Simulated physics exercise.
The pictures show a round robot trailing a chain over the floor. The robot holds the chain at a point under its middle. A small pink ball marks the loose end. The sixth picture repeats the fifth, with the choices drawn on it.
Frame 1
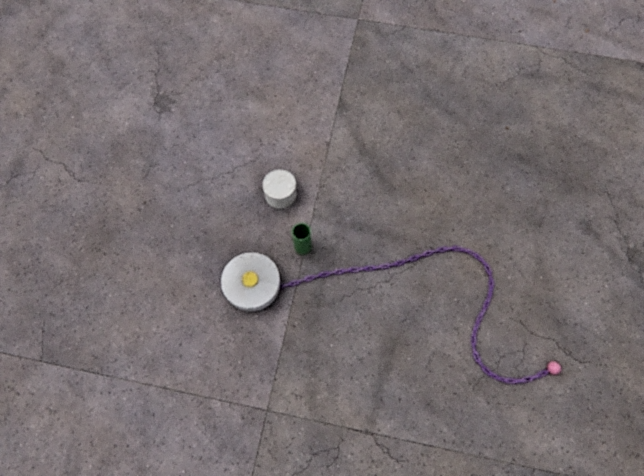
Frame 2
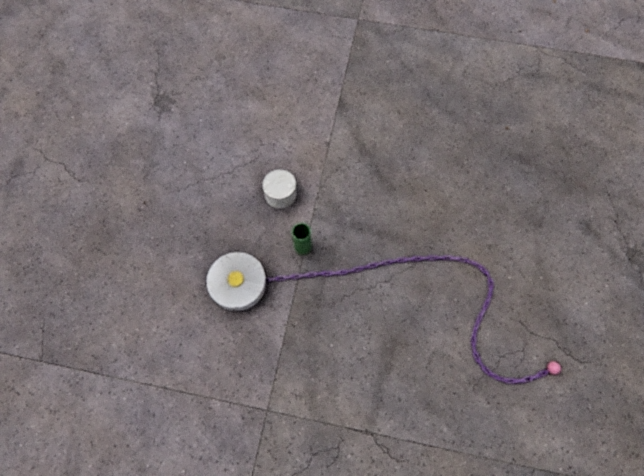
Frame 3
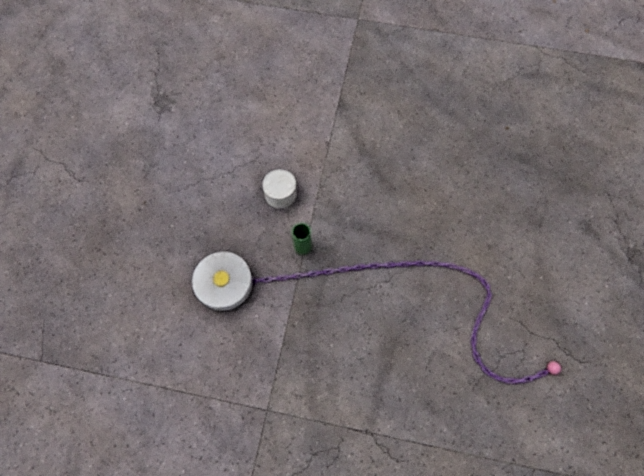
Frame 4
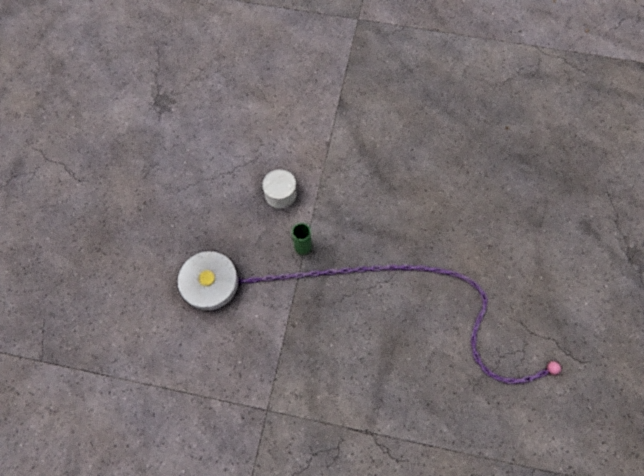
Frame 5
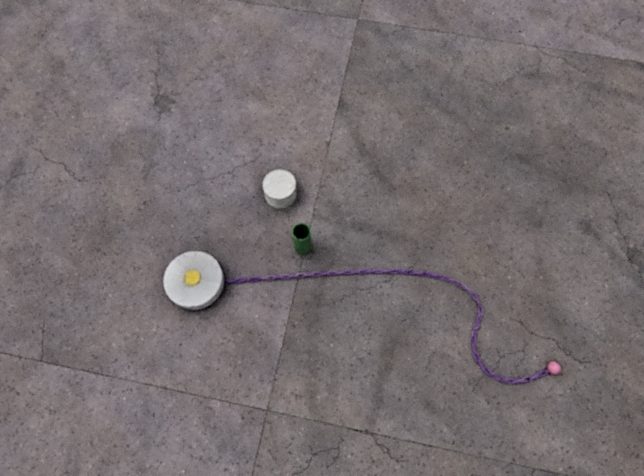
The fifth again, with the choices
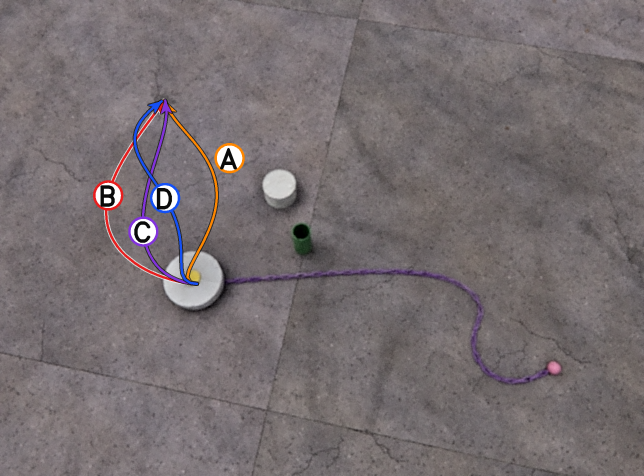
Round white robot with a yellow centre sliding left across grey floor tiles, trailing a purple chain past a green post.
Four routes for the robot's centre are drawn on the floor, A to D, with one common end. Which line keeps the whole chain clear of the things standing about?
B.
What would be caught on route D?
It is the green post.
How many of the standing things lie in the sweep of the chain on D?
In all, one.
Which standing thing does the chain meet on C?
It meets the green post.
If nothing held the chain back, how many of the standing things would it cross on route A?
It sweeps two.
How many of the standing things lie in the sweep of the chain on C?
It sweeps one.
On the marked copy, A from (197, 284) via (216, 182) to (165, 102); B from (197, 284) via (106, 207) to (164, 101); C from (197, 284) via (145, 202) to (165, 101); D from (197, 284) via (159, 189) to (162, 101).
Following B. Soon after the start, robot (108, 234), middle of the chain (312, 296), free end (523, 366).
Later, robot (126, 146), middle of the chain (265, 273), free end (469, 345).
In the end, robot (162, 94), middle of the chain (254, 244), free end (441, 336); nothing has been touched.
As for the rest, A meets the white tub and green post; C meets the green post; D meets the green post.
